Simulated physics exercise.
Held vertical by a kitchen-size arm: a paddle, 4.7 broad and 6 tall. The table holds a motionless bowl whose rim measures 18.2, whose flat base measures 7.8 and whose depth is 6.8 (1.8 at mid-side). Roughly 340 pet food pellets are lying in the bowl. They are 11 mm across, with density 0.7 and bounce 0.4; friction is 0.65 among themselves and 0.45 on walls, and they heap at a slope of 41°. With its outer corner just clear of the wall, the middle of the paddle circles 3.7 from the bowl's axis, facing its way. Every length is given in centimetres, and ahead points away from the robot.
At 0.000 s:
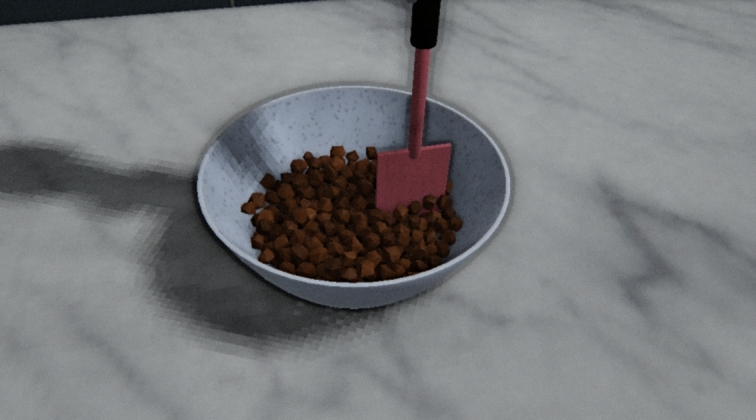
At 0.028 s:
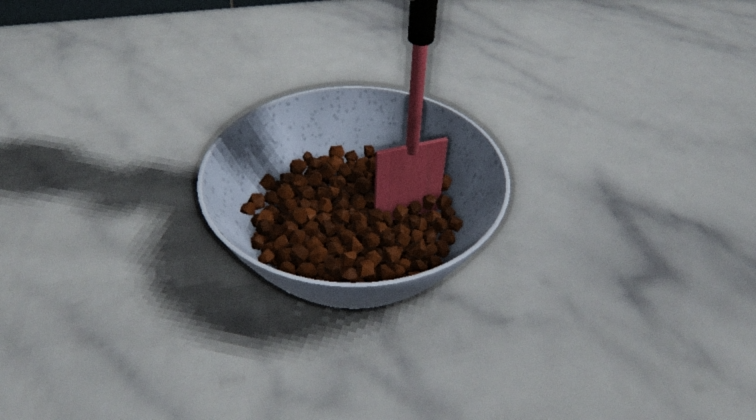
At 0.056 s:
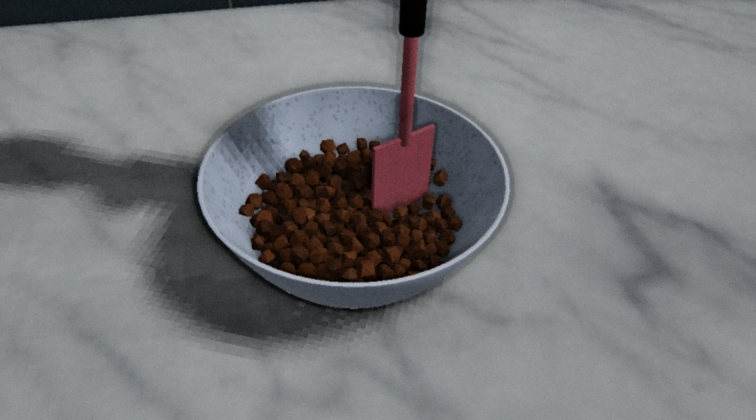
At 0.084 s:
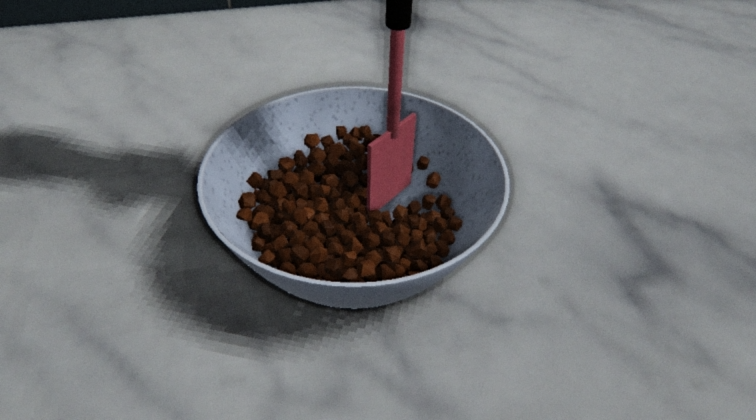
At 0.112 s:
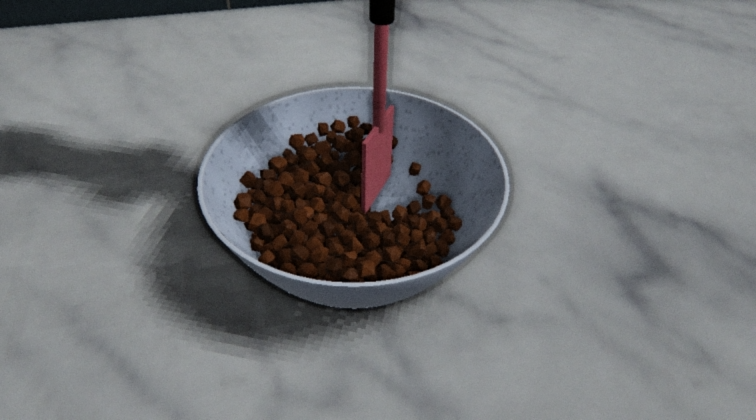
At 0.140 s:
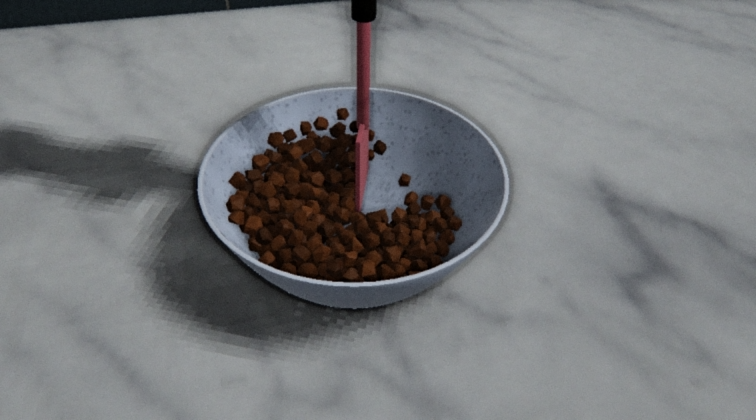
A red spatula with a black handle stands upright in brown pellets inside a pale speckled bowl on a marble surface, barely shifting at first. It then sweeps leftward and away, turning edge-on as it pushes pellets toward the bowl's back left and exposes bare bowl on the right.
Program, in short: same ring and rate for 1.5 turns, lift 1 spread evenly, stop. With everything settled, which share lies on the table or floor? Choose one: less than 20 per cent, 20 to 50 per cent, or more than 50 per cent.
The share is less than 20 per cent.
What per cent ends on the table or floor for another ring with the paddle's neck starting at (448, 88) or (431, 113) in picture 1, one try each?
0 and 10 %.
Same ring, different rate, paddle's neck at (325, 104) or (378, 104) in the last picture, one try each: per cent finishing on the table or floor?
First try: About 30 %; second try: About 5 %.
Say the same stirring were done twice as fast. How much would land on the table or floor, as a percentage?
About 40 percent, I'd say.
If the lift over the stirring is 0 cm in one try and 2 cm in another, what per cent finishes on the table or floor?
Close to 15 percent and close to 10 percent.
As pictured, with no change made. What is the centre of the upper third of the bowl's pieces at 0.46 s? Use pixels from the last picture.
The top third is centred near (395, 244) in the last picture.
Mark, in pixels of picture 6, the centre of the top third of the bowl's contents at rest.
Estimated centre: (307, 246).
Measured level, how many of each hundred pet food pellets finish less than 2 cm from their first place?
About 5 percent.
After 0.46 s, 253° round, highest piece 9 above the table; 327 in the bowl, 10 on the table or floor, 8 in flight or on the tool.
After 0.78 s, 77° round, highest piece 9 above the table; 314 in the bowl, 27 on the table or floor, 4 in flight or on the tool.
After 1.14 s, 180° round, highest piece 6 above the table; 308 in the bowl, 37 on the table or floor.
After 1.84 s, 180° round, highest piece 6 above the table; 308 in the bowl, 37 on the table or floor.
In the end, 308 in the bowl, 37 on the table or floor. That is 11 % on the table or floor.
